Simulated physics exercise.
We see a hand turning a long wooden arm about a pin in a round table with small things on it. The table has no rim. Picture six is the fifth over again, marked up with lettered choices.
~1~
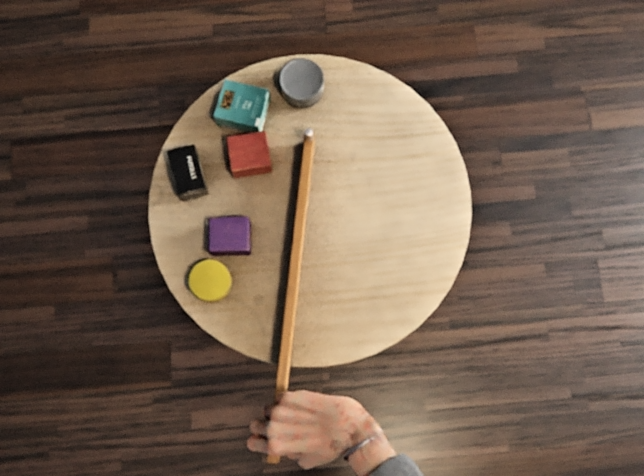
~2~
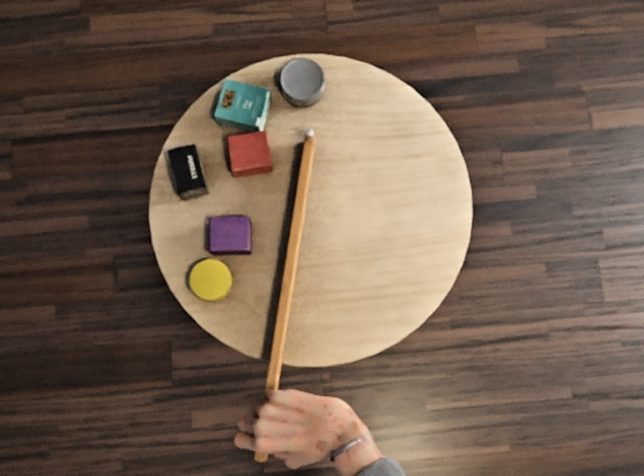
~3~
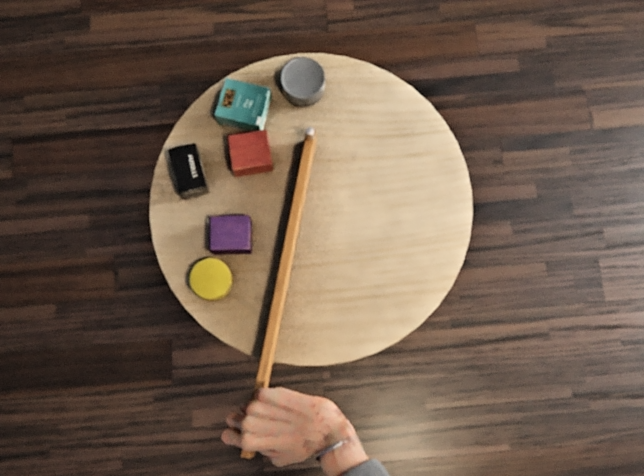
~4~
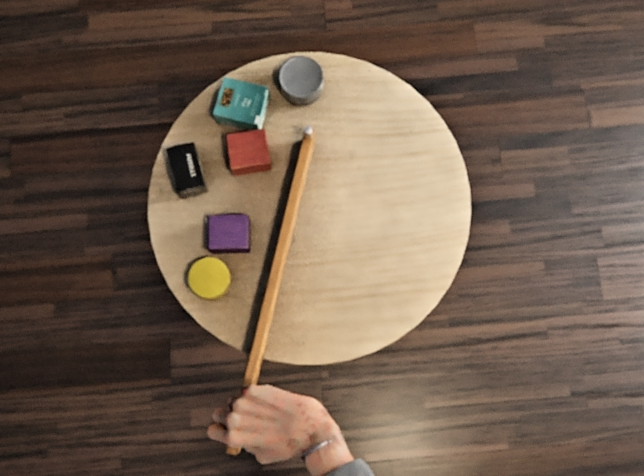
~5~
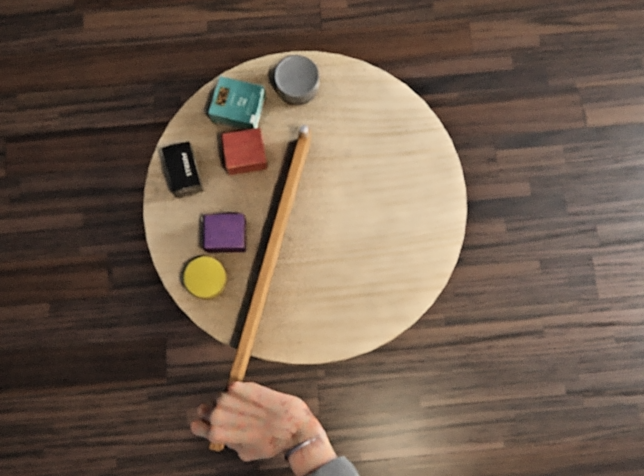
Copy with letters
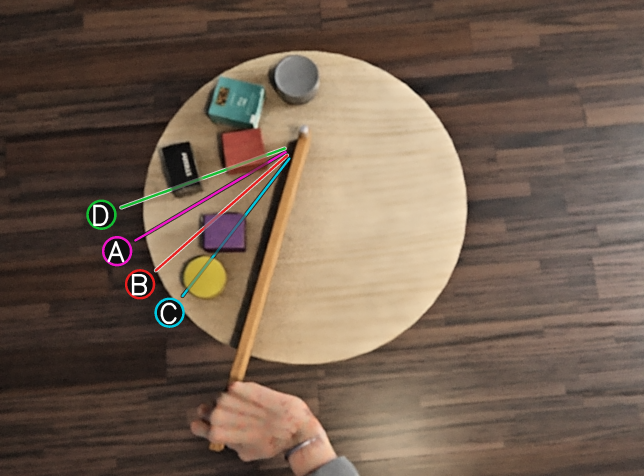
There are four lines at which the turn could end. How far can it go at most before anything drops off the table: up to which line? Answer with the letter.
Line B.
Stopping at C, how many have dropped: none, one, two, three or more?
By then, none.
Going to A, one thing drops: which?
It is the yellow pot.
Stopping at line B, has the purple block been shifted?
Yes.
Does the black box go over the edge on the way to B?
No.
On the copy, A at (212, 196); B at (223, 212); C at (237, 226); D at (204, 178).
On B. First, arm (252, 230); yellow pot (202, 277); purple block (221, 231).
Then, arm (232, 217); yellow pot (172, 258); purple block (203, 214).
Finally, arm (222, 207); yellow pot (154, 242); black box (179, 163); nothing has fallen.
By contrast, A drops the yellow pot; C is safe but short; D drops the black box and yellow pot.
